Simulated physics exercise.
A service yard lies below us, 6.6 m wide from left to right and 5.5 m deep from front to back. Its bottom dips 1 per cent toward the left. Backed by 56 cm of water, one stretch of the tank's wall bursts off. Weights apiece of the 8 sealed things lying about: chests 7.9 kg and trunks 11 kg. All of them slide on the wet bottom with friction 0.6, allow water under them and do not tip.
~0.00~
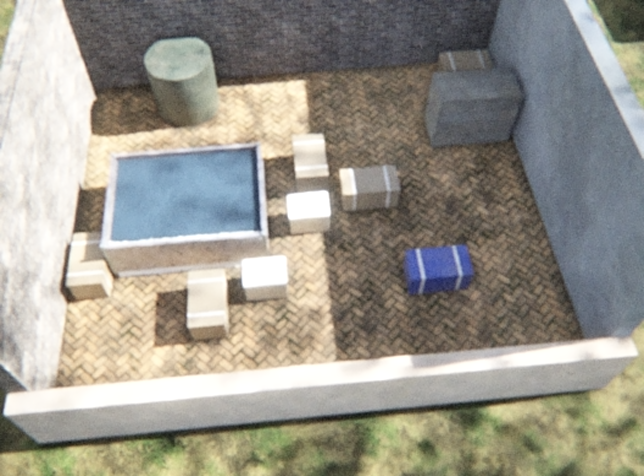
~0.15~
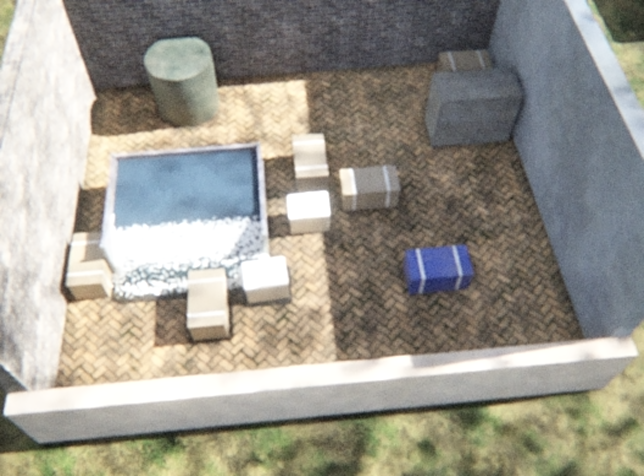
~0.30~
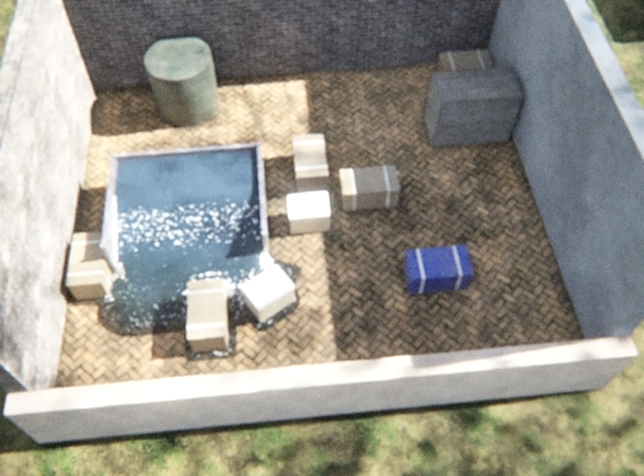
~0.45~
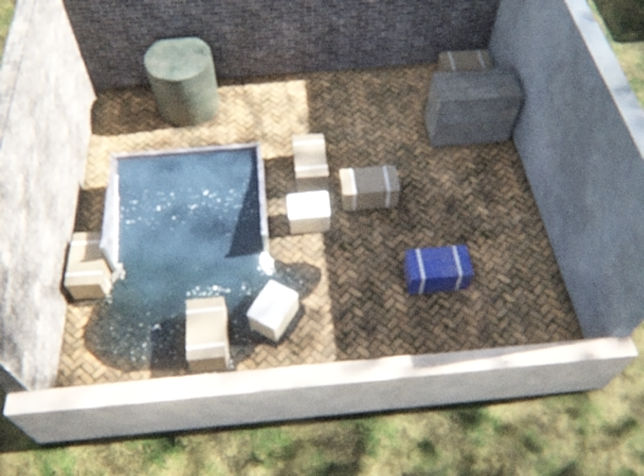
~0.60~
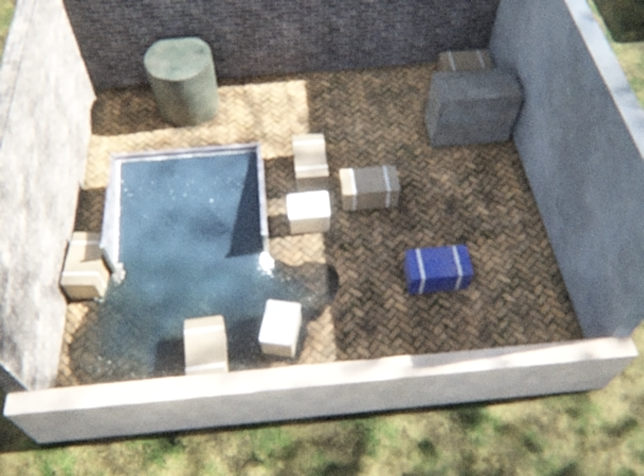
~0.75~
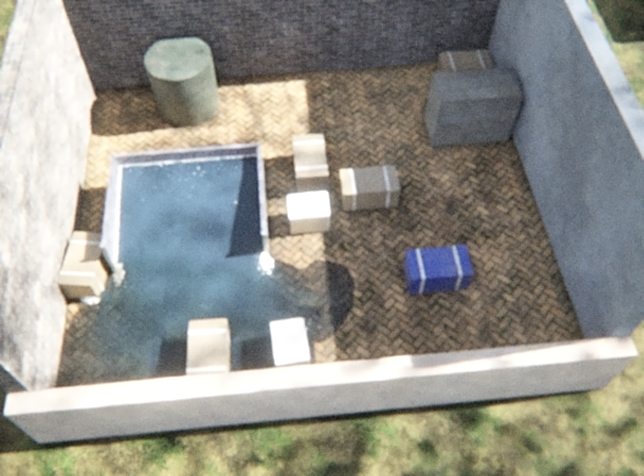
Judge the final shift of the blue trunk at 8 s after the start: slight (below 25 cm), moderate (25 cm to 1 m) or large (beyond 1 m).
Large.
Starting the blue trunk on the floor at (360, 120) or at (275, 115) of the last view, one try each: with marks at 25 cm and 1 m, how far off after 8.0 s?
At the first spot it keeps its position; at the second it keeps its position.
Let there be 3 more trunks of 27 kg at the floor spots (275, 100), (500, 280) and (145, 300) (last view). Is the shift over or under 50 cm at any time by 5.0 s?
Well, in that order it's lower, higher and higher.
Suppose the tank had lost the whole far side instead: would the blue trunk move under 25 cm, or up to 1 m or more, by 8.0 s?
Had it gone that way, the blue trunk would sit tight.
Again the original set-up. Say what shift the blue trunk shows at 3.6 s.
Roughly 100 cm by then.
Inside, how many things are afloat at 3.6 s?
Count: 3.
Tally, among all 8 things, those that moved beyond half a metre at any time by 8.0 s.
Count: 5.
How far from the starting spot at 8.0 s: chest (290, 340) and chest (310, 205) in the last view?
Taken in order, the shifts are 350 cm and 0 cm.
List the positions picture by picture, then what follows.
In the first picture, the blue trunk at (439, 262), on the bottom; water covers 3.0 m2; 0 of 8 have shifted.
In the second picture, the blue trunk at (439, 262), on the bottom; water covers 3.9 m2; 0 of 8 have shifted.
In the third picture, the blue trunk at (439, 262), on the bottom; 5.0 m2 under water; 2 of 8 have shifted.
In the fourth picture, the blue trunk at (439, 262), on the bottom; water covers 6.4 m2; 2 of 8 have shifted.
In the fifth picture, the blue trunk at (439, 262) rests on the ground; water covers 8.0 m2; 2 of 8 have shifted.
In the sixth picture, the blue trunk at (439, 262) rests on the ground; water covers 8.9 m2; 3 of 8 have shifted.
After 1.6 s the blue trunk is near (439, 262), 0.0 m from its start, aground; 1 afloat.
After 3.6 s the blue trunk is near (452, 207), 0.9 m from its start, aground; 3 afloat.
After 5.6 s the blue trunk is near (457, 149), 1.9 m from its start, afloat; 4 afloat.
After 8.0 s the blue trunk is near (356, 128), 2.6 m from its start, aground; 4 afloat.
